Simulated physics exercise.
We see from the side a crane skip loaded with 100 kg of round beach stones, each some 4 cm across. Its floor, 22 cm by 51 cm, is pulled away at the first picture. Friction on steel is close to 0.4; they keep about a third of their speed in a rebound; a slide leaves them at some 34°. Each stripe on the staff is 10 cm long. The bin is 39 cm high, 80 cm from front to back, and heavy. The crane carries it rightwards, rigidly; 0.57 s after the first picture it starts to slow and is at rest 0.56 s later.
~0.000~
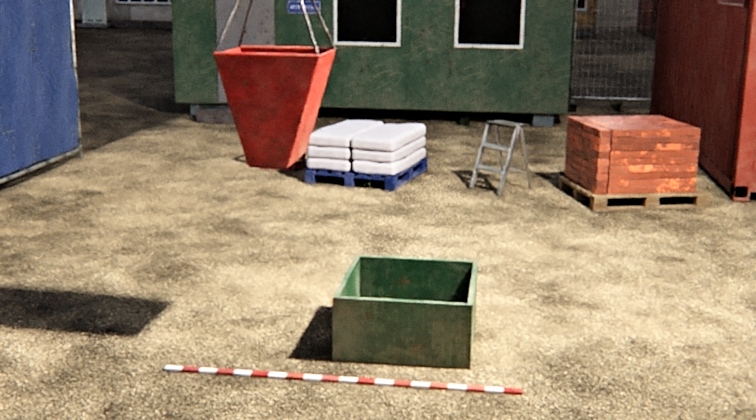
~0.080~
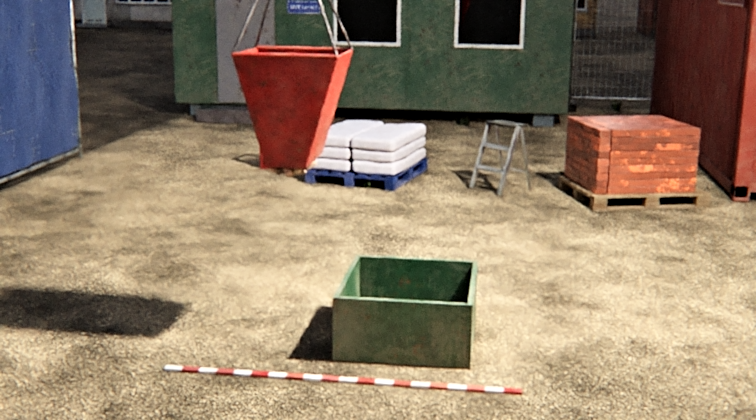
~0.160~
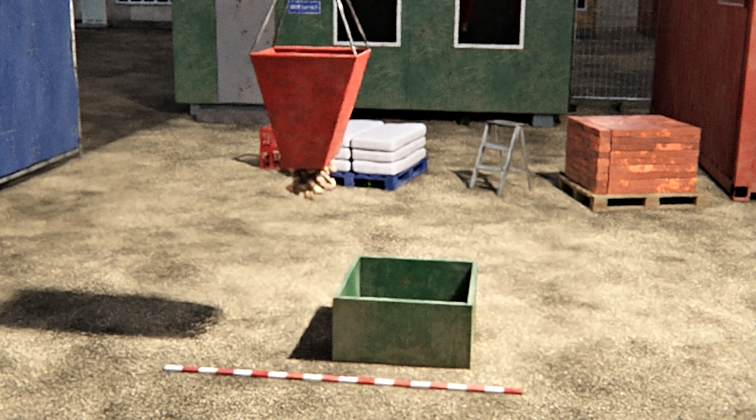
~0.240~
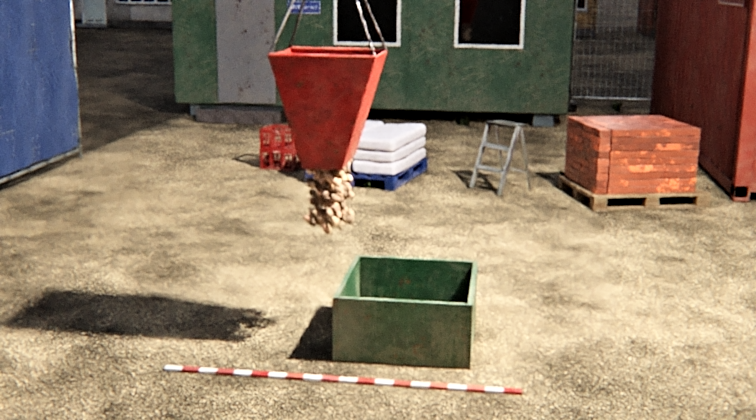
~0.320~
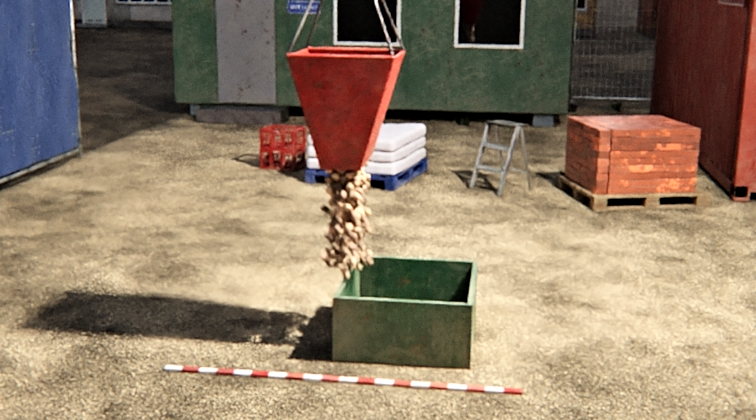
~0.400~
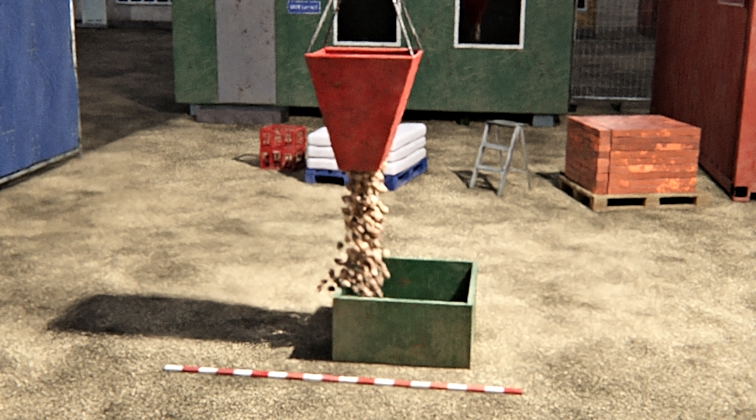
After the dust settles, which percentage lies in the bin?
Roughly 94 per cent ends in the bin.
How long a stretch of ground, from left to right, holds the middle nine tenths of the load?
About 70 cm.
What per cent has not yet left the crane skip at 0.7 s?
About 0 per cent.
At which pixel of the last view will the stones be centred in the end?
Around (428, 323).
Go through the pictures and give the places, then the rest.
The outlet is at (268, 159); nothing has dropped yet, in the first frame.
Outlet at (286, 159), the stream shows down to (300, 167); 95 % still inside, in the second frame.
Outlet at (304, 160), the stream shows down to (321, 190); 85 % still inside, in the third frame.
Outlet at (322, 161), the stream shows down to (339, 223); 75 % still inside, in the fourth frame.
Outlet at (340, 161), the stream shows down to (358, 266); 62 % still inside, in the fifth frame.
Outlet at (358, 162), the stream shows down to (352, 268); 48 % still inside, in the sixth frame.
After 0.7 s, 1 % in the crane skip, 2 % falling or lying left of the bin, 97 % falling or lying in the bin; the stones farthest right are at (465, 335).
After 1.1 s, 0 % in the crane skip, 2 % falling or lying left of the bin, 94 % falling or lying in the bin, 4 % falling or lying beside or right of the bin; the stones farthest right are at (546, 339).
After 1.7 s, 0 % in the crane skip, 2 % falling or lying left of the bin, 94 % falling or lying in the bin, 4 % falling or lying beside or right of the bin; the stones farthest right are at (643, 355).
After 2.6 s, 0 % in the crane skip, 2 % falling or lying left of the bin, 94 % falling or lying in the bin, 4 % falling or lying beside or right of the bin; the stones farthest right are at (657, 354).
After 4.5 s, 0 % in the crane skip, 2 % left of the bin, 94 % in the bin, 4 % beside or right of the bin; the stones farthest right are at (657, 354).
